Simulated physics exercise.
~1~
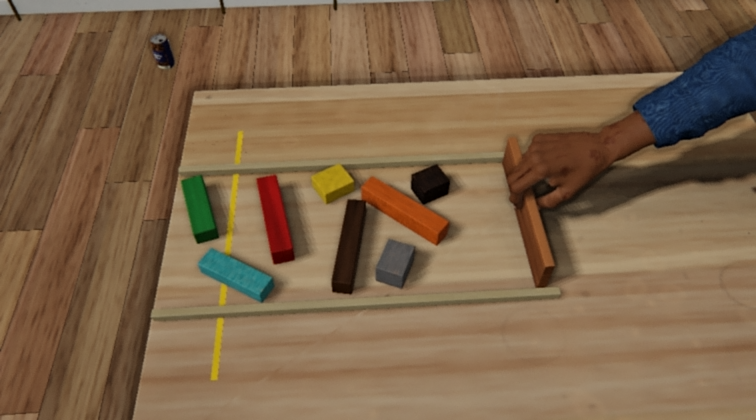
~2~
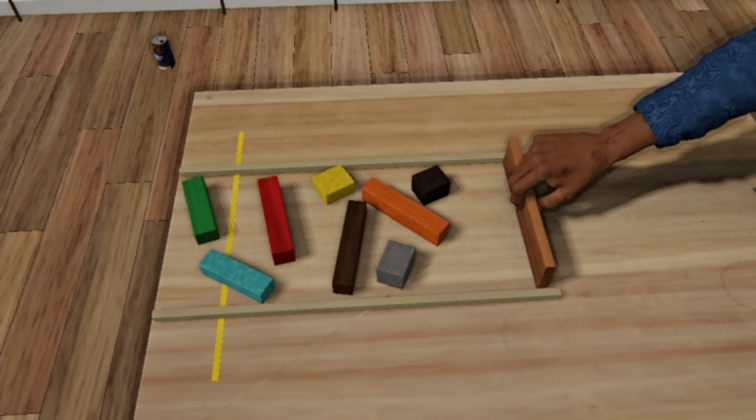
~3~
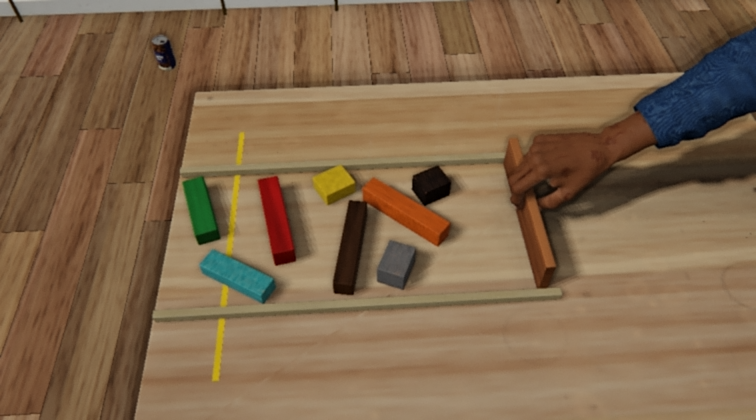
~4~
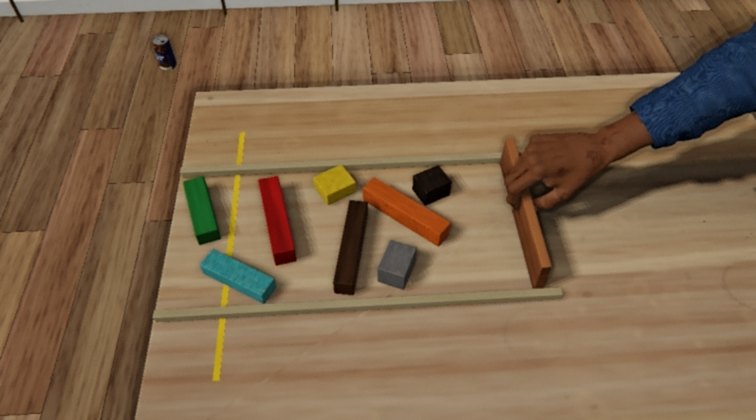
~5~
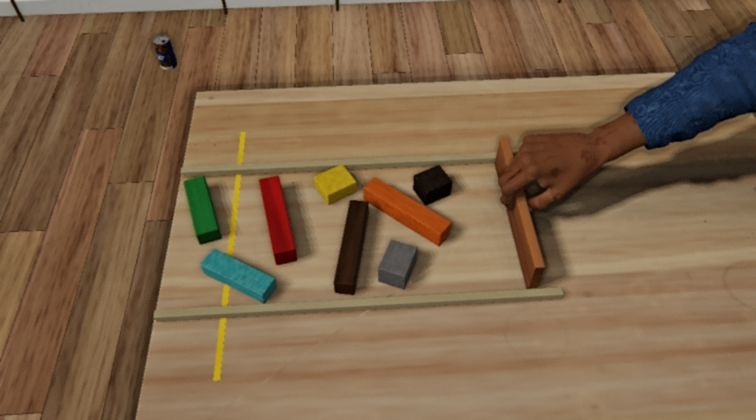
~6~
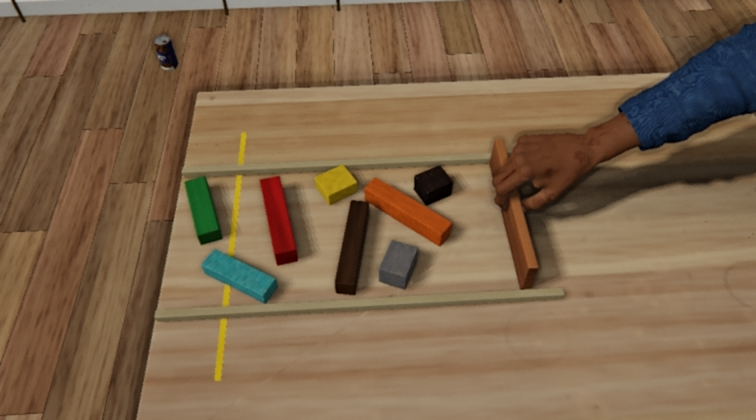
A hand sliding a wooden board slightly left between two rails, while the scattered coloured blocks ahead of it lie still.
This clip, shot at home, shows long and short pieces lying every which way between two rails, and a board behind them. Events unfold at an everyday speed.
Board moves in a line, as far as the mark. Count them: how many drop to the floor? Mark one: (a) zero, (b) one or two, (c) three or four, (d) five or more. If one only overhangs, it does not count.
(c) three or four.
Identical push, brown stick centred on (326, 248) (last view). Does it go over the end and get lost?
The brown stick remains up.
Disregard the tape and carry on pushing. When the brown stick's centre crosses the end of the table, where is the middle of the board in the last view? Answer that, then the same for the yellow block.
About (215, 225), and (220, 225) for the other.
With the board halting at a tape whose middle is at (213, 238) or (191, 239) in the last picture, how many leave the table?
First 5, second 6.
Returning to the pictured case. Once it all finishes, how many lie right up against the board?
3 of them.
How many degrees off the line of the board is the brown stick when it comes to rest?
Some 10 degrees.
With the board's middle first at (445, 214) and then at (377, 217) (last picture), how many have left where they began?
2 by the first point, 5 by the second.
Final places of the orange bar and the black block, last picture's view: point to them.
In the last picture, roughly (204, 229) and (221, 191).
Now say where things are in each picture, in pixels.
The first frame shows green stick (199, 209); turquoise bar (236, 275); red stick (275, 218); board (526, 209); tape (230, 236).
The second frame shows turquoise bar (237, 276); grey block (396, 264).
The third frame shows red stick (276, 219); yellow block (334, 185).
The fourth frame shows green stick (201, 210); orange bar (405, 211).
The fifth frame shows turquoise bar (239, 276); black block (432, 185).
The sixth frame shows green stick (203, 210); turquoise bar (240, 276); red stick (278, 219); board (511, 210); tape (233, 237).
Early on, none off yet; green stick at rest near (203, 210); turquoise bar at rest near (240, 276); red stick at rest near (278, 219).
A while later, none off yet; green stick at rest near (203, 210); turquoise bar moving near (229, 277); red stick travelled a little near (246, 222).
Finally, the number that fall off is three or four; lost, red stick, turquoise bar and green stick.
